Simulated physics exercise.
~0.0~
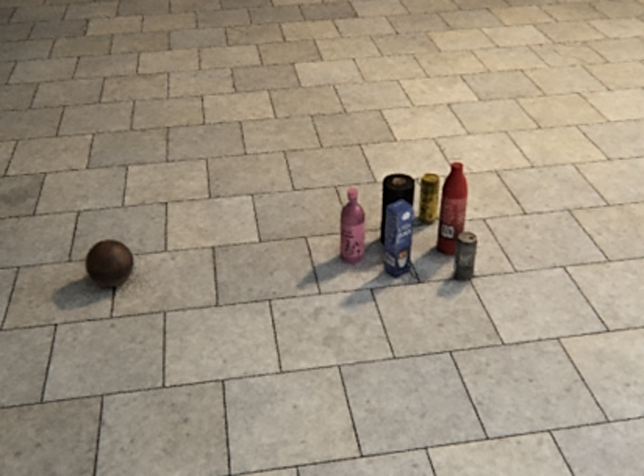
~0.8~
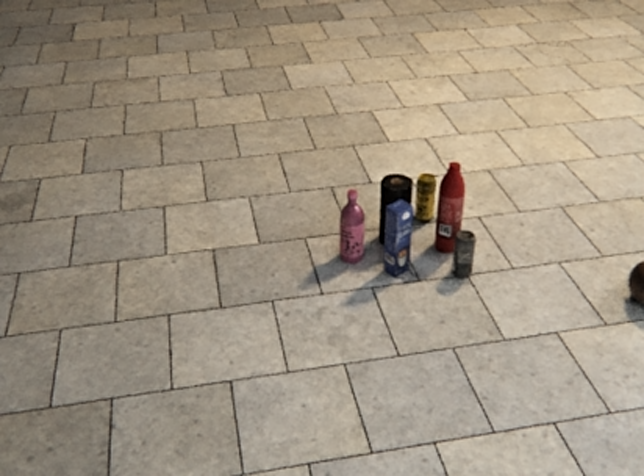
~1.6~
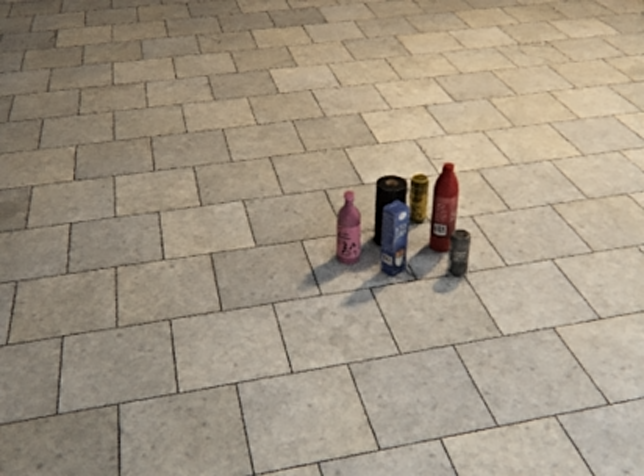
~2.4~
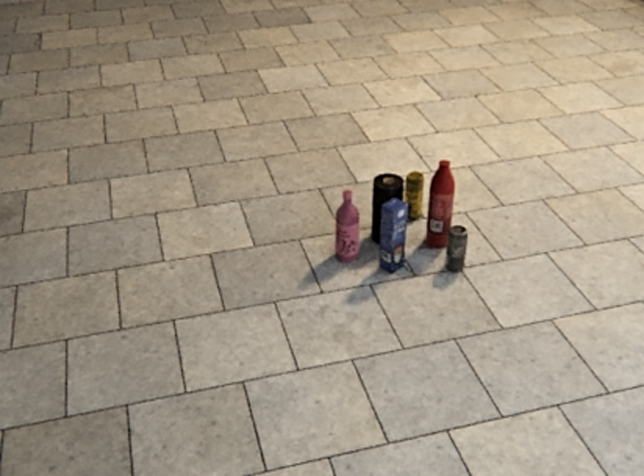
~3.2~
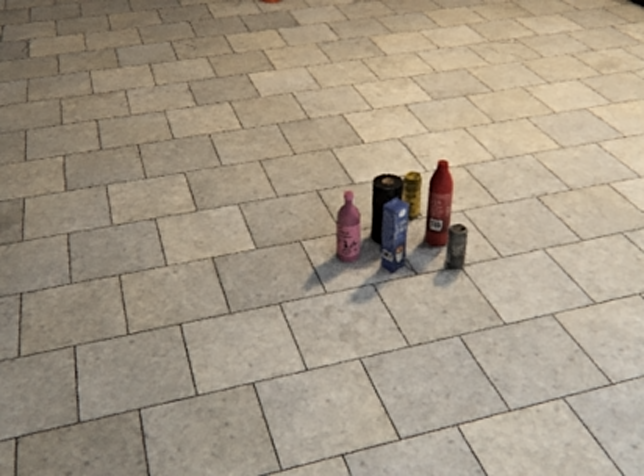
A dark brown ball sits at the left of a floor of pale stone tiles, seen from above at an angle. To its right stands a close group of six household things, with a pink bottle, a blue carton, a black roll, a yellow can, a red bottle and a small grey can. The ball travels to the right edge, passing the group without knocking anything over, and then is out of view. The view drifts slightly around the group. At the end, all six things still stand upright where they began.
